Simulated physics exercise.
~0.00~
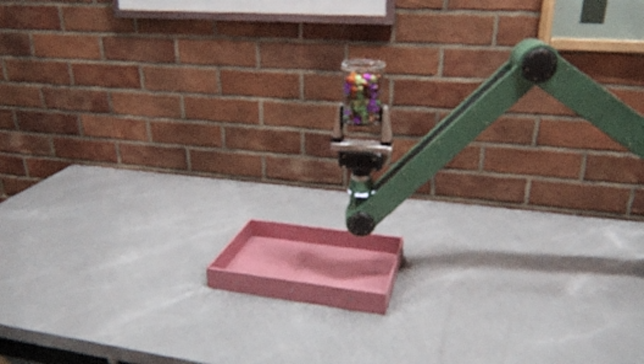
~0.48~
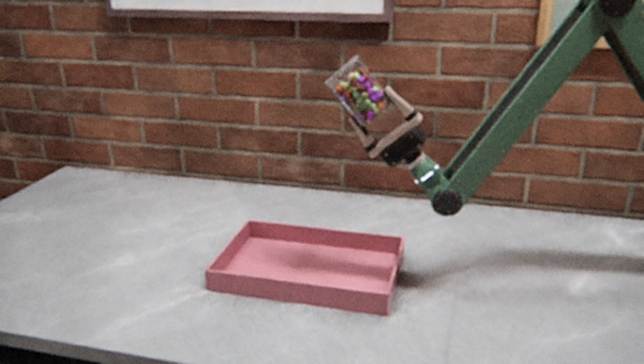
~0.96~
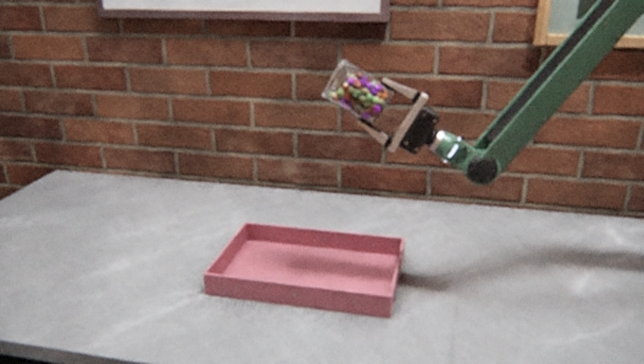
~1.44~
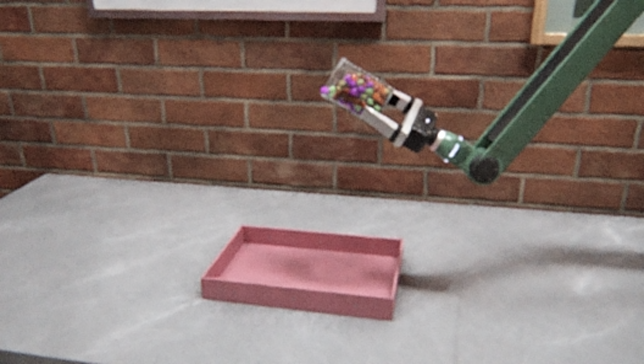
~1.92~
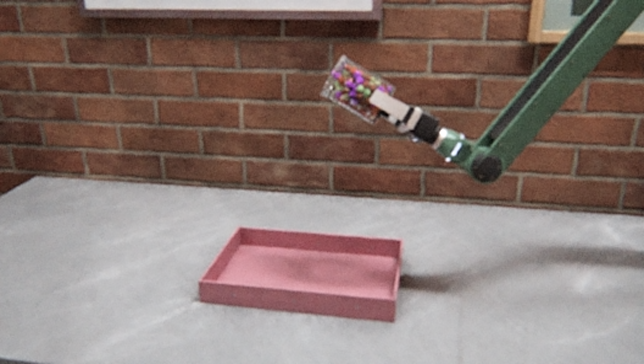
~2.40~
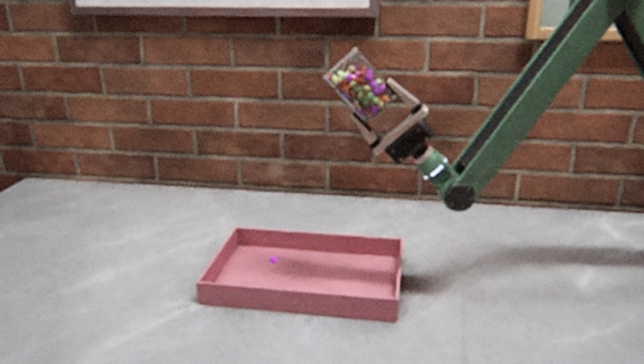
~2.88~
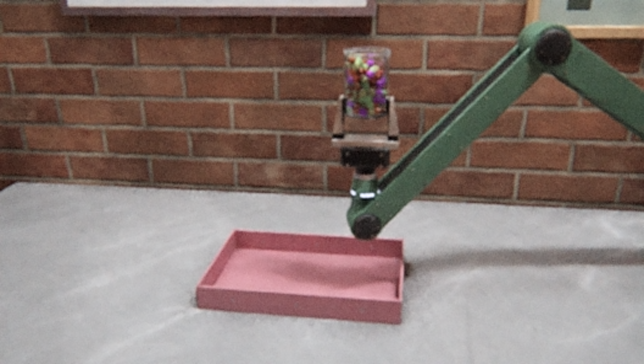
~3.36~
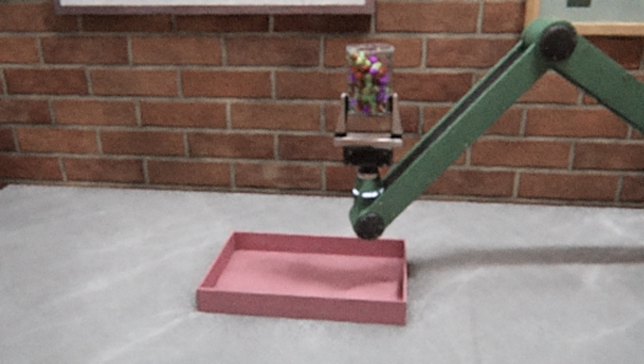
We see a green robot arm holding a clear tumbler of colourful sweets tip it well over to the left above a pink tray and twist it, then return it upright, with nearly all the sweets still inside.
